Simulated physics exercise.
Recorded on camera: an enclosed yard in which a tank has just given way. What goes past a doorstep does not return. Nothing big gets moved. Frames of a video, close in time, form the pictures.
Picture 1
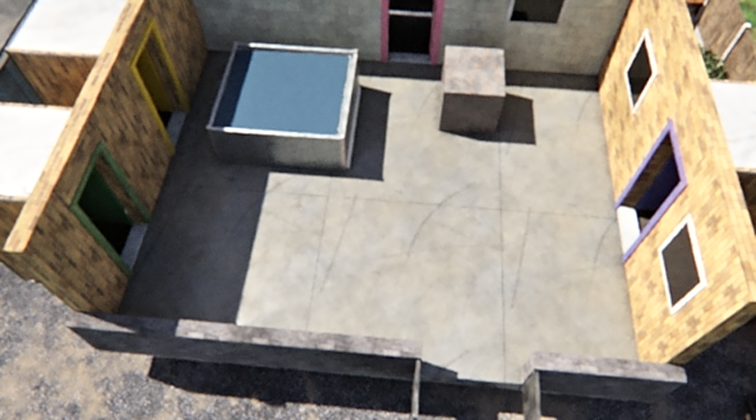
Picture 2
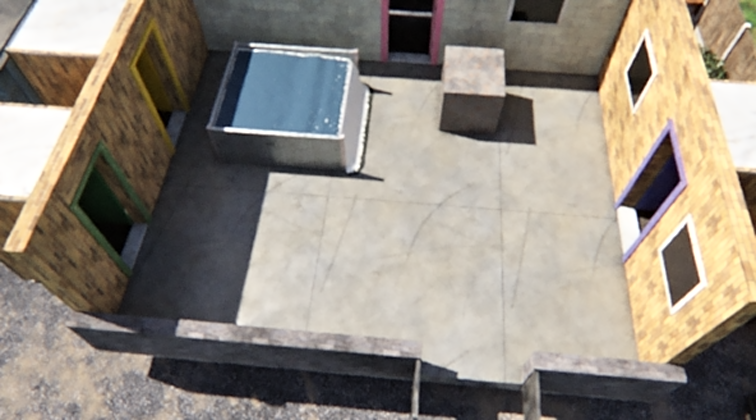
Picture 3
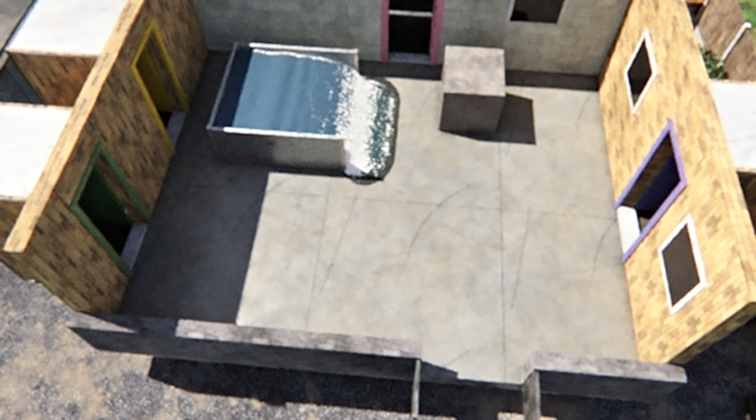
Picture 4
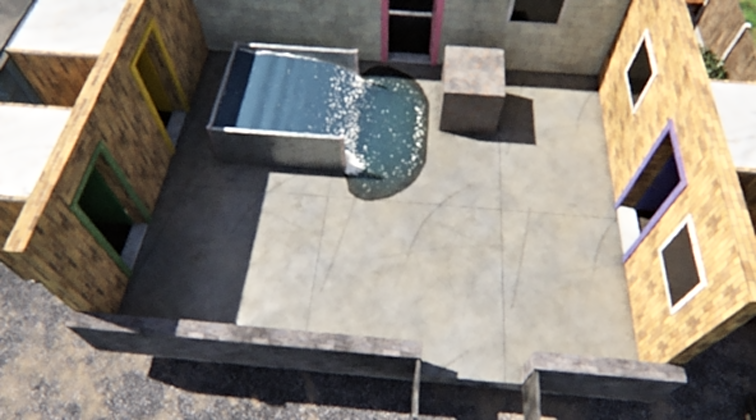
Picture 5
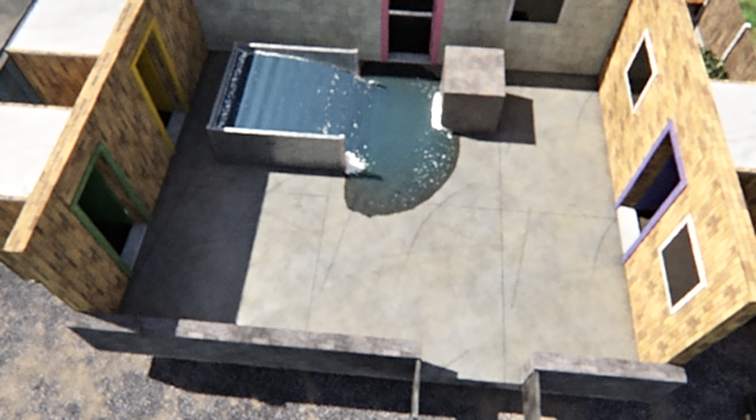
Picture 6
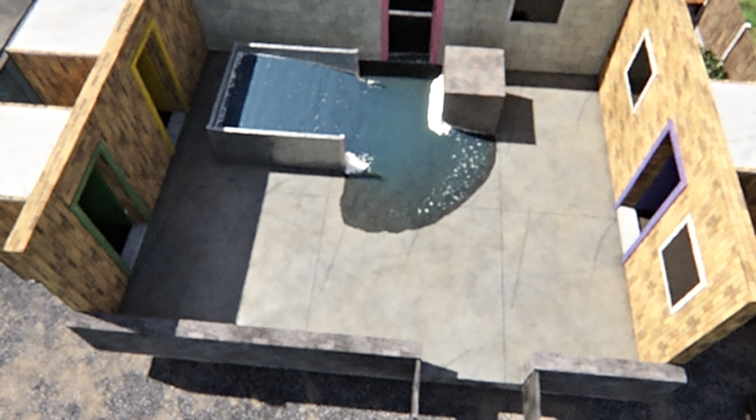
A grey-walled tank of blue water stands at the back left of an enclosed concrete yard, seen from high above by a still camera. Brick walls with green and yellow doorways rise on the left, a purple doorway on the right, and a pink doorway and grey block at the back. Water bursts from the tank's right side, foams onto the floor, spreads rightward and forward, and washes against the block.
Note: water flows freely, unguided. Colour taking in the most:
Pink.
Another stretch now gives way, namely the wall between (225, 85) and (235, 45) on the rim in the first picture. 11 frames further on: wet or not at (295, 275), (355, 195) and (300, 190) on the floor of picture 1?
Taking them in the order you gave, I'd call them spared, spared and spared.
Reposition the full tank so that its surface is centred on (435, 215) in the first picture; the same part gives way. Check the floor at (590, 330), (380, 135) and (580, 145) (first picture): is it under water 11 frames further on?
In the order given: Wetted, not reached and wetted.
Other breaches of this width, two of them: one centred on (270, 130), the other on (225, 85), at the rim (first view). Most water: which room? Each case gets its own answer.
Taking the cases in order: The green one, then the yellow door.
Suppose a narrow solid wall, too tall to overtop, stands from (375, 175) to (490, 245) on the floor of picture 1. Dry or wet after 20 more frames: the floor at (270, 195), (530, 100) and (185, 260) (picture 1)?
Taking the three spots in turn: Spared, swamped, spared.
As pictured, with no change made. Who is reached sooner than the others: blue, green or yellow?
The blue door, for sure.
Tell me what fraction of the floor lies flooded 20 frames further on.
That comes to about 55 per cent.
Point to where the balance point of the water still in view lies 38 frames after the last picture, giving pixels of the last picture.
I'd say near (469, 201).
A moment on, water covers 35 % of the floor; blue door not reached, green door not reached, pink door some in, yellow door not reached.
Next, water covers 50 % of the floor; blue door some in, green door not reached, pink door a lot in, yellow door not reached.
Then, water covers 55 % of the floor; blue door a lot in, green door not reached, pink door a lot in, yellow door not reached.
Later, water covers 70 % of the floor; blue door a lot in, green door not reached, pink door a lot in, yellow door not reached.
In the end, water covers 95 % of the floor; blue door a lot in, green door a trickle in, pink door a lot in, yellow door wet at the sill, nothing in; the pink door has let in the most.
